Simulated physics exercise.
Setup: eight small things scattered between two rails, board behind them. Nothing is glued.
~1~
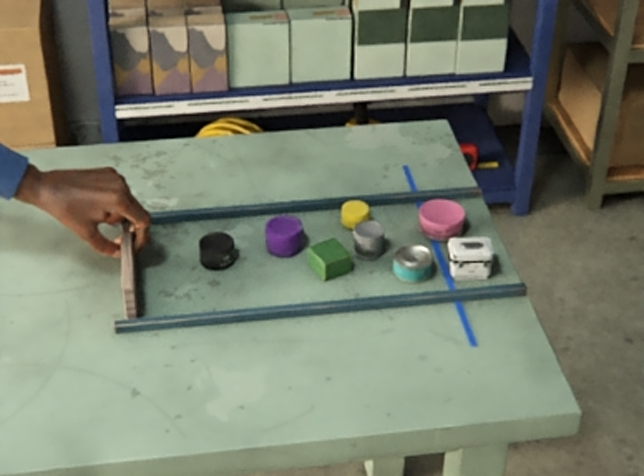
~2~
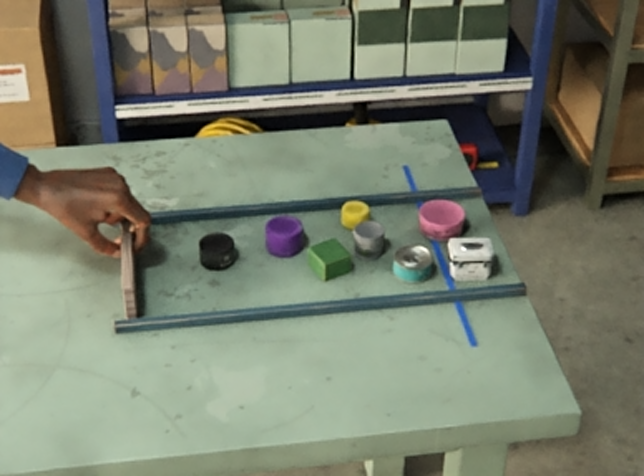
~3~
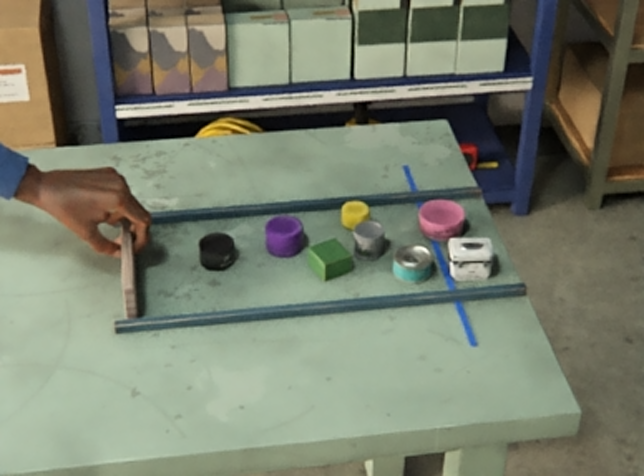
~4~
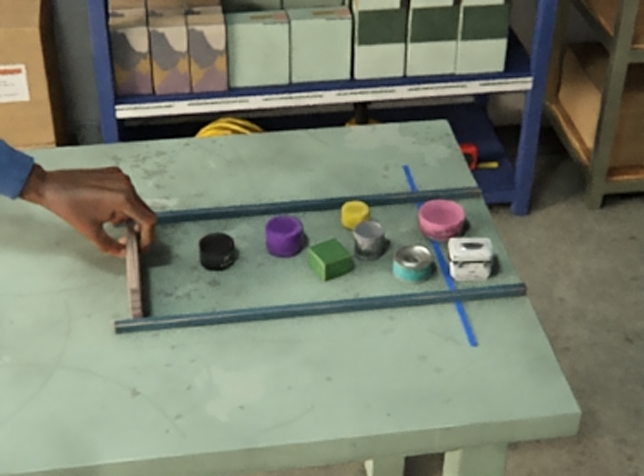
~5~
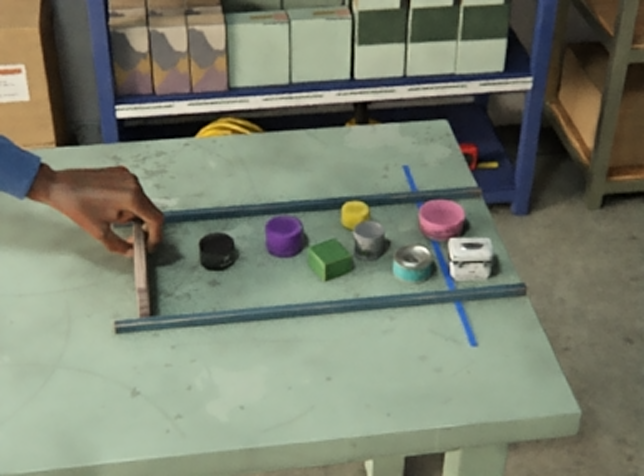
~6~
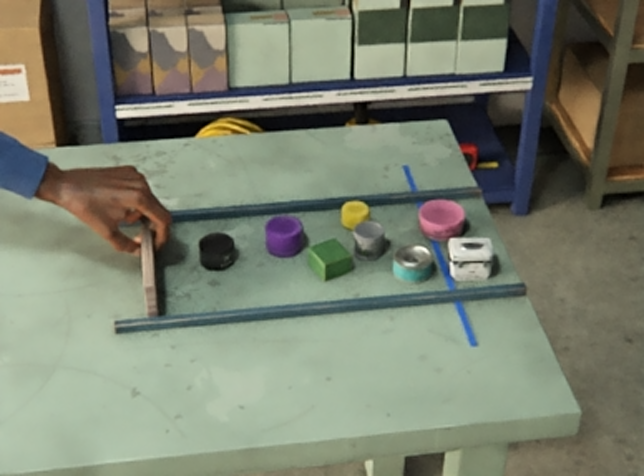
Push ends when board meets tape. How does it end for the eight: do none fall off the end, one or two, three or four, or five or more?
It ends with one or two off the end.
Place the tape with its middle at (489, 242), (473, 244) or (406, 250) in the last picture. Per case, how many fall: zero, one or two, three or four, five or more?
Five or more; either three or four; no fall at all.
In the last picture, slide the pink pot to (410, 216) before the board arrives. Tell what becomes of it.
In that case it holds firm.
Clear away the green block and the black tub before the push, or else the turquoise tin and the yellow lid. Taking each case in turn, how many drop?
First try 0, second try 0.
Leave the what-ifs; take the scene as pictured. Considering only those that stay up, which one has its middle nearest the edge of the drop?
The pink pot.
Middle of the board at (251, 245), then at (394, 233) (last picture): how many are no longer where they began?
First position 2; second position 8.
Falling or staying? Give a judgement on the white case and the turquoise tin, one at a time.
Obs.: White case down; turquoise tin still up.
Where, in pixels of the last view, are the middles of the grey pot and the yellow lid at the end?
The first ends close to (486, 236), the second close to (455, 201).
A little later, none off yet; white case at rest near (470, 258); pink pot at rest near (441, 221); turquoise tin at rest near (413, 264).
When it is over, the number that fall off is one or two; down, white case.
